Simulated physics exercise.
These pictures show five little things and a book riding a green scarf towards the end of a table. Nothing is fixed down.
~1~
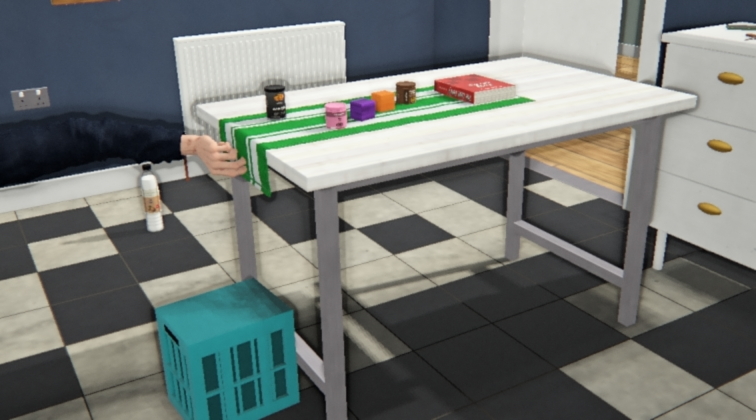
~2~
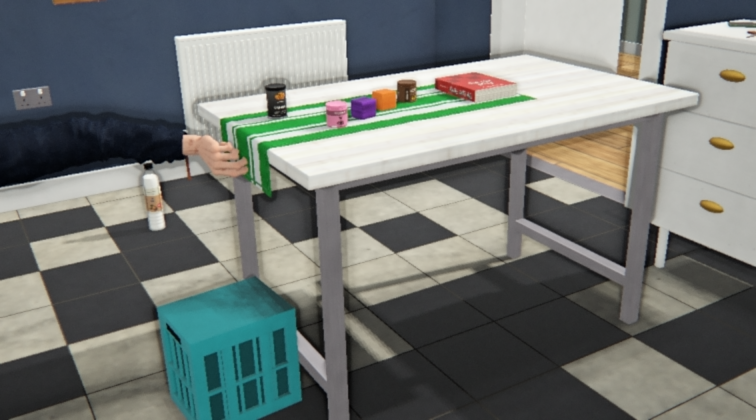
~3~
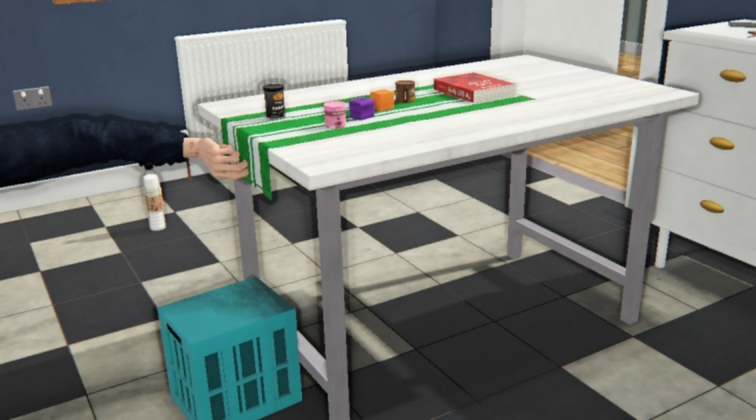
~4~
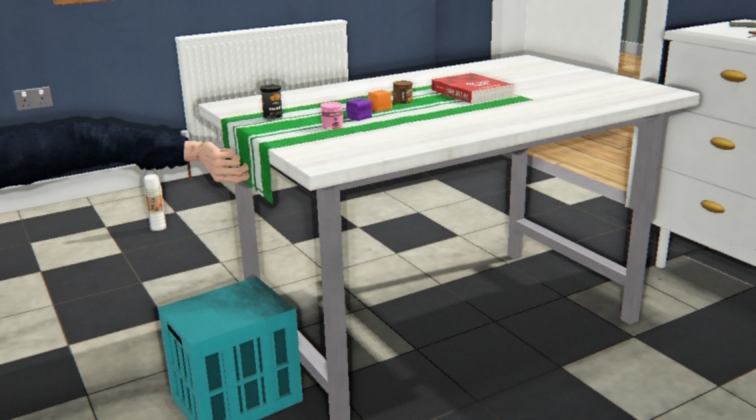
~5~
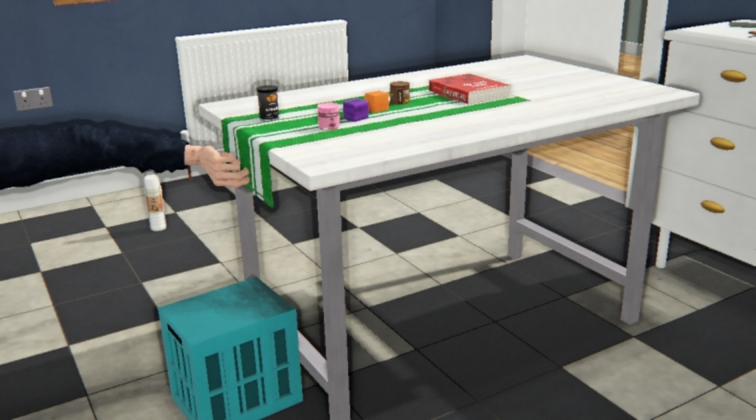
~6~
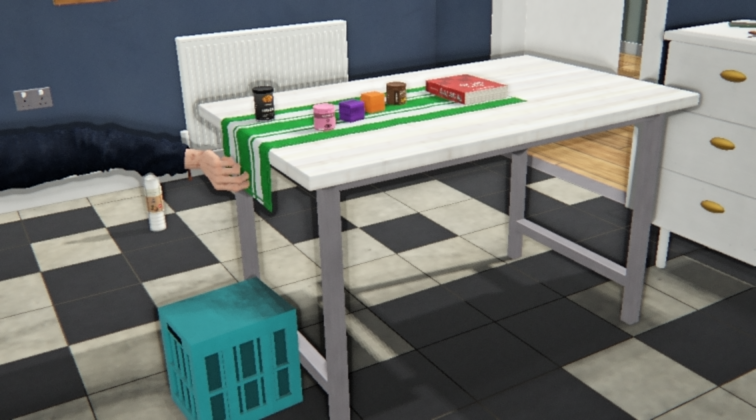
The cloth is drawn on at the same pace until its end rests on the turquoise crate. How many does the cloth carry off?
The answer is three.
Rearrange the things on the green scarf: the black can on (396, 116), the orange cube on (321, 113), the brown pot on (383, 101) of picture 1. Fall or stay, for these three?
The black can does not fall, the orange cube drops off, the brown pot stays on.
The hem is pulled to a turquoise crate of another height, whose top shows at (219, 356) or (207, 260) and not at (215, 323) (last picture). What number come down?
It would be 4 and 1.
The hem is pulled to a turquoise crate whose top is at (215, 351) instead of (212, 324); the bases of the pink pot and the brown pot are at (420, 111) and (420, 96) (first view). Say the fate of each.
The pink pot does not fall, the brown pot holds on.
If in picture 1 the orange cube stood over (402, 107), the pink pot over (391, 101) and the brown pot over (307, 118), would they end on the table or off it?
The orange cube keeps its place on top; the pink pot does not fall; the brown pot comes down.
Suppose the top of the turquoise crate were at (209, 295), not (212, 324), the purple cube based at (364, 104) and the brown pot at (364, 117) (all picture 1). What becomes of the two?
The purple cube holds on, the brown pot stays on.
A little later, hem near (251, 241); black can gone.
Next, hem near (253, 271); black can and pink pot gone.
Later still, hem on the crate; black can, pink pot and purple cube gone.
When it is over, hem on the crate; black can, pink pot and purple cube gone. Over the edge go three.
